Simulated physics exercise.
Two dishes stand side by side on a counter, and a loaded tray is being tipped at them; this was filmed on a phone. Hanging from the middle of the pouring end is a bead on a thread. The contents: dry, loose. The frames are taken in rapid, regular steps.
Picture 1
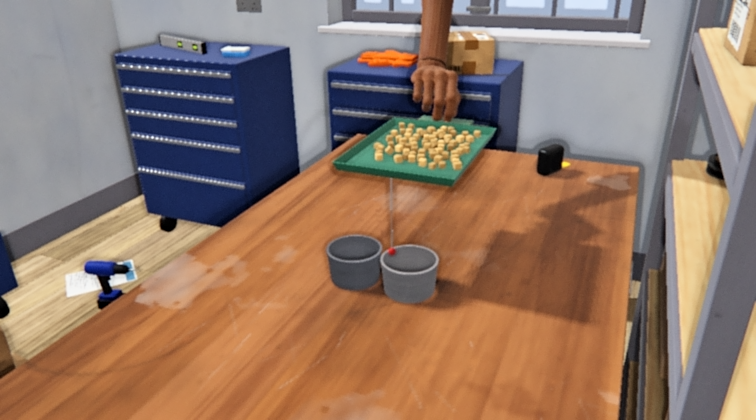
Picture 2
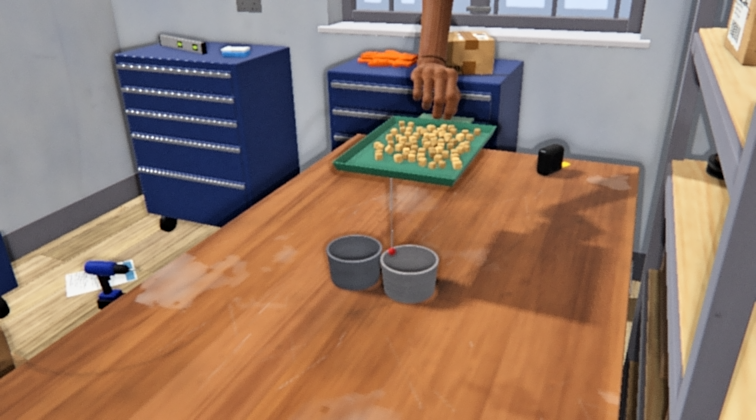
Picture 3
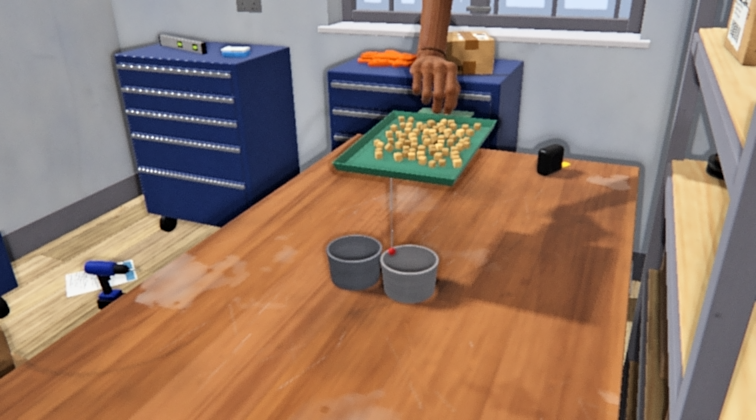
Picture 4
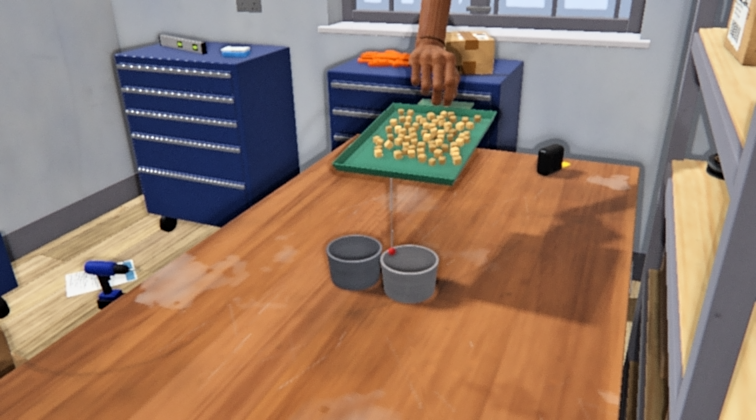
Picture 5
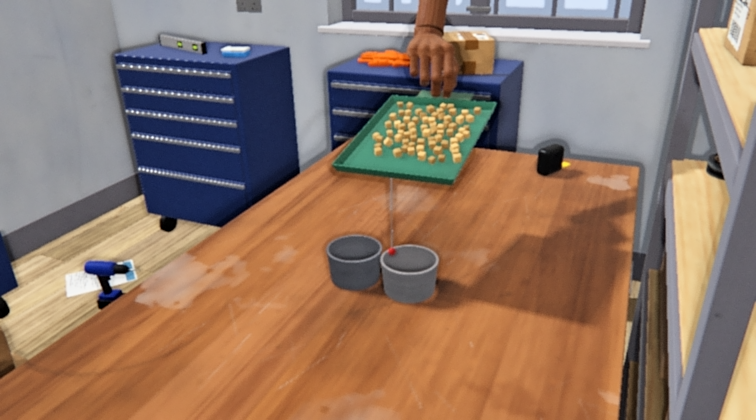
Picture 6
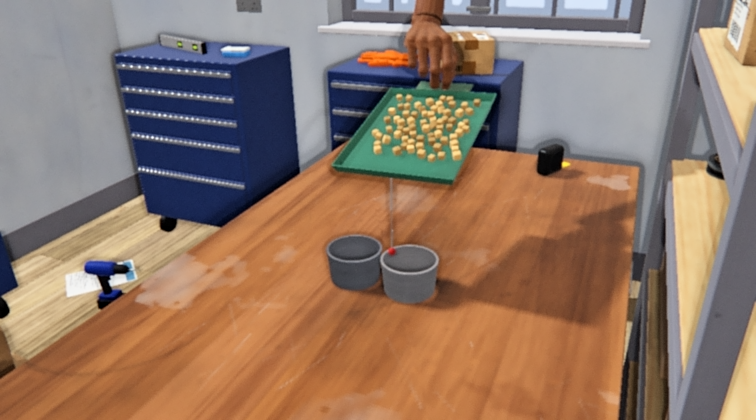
To begin with, a hand holds a green tray of small wooden cubes nearly flat above a wooden table, behind two grey dishes. The hand then gradually raises the far end, tilting the tray toward the dishes, while the cubes stay spread across it and the dishes remain still.
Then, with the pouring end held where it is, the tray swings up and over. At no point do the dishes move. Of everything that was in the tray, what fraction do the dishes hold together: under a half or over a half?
Together they hold under a half.
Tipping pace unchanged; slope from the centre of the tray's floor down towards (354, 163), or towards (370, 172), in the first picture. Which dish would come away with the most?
First place: The dish to the left; second place: The dish to the left.
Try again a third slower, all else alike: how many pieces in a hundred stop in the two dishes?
About 0 in a hundred.
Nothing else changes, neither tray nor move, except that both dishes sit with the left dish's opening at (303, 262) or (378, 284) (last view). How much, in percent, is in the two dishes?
You'd end up with around 50 per cent and then around 60 per cent.
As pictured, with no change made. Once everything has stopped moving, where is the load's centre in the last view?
Around (365, 316).
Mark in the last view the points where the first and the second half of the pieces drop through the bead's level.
First part (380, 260), rest (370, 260).
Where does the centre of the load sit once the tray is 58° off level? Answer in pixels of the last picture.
I'd mark the middle close to (384, 161).
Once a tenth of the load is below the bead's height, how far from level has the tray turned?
About 65 degrees.
Shortly afterwards, tray tipped steeply; all but a few on the tray; a little in the air.
Next, tray tipped right over; near two thirds on the tray; near a quarter outside both; near a quarter in the air.
Some moments later, tray tipped past a quarter turn; only a few in the left dish; all but a few outside both.
In the end, tray tipped past a quarter turn; none at all in the right dish; only a few in the left dish; all but a few outside both.
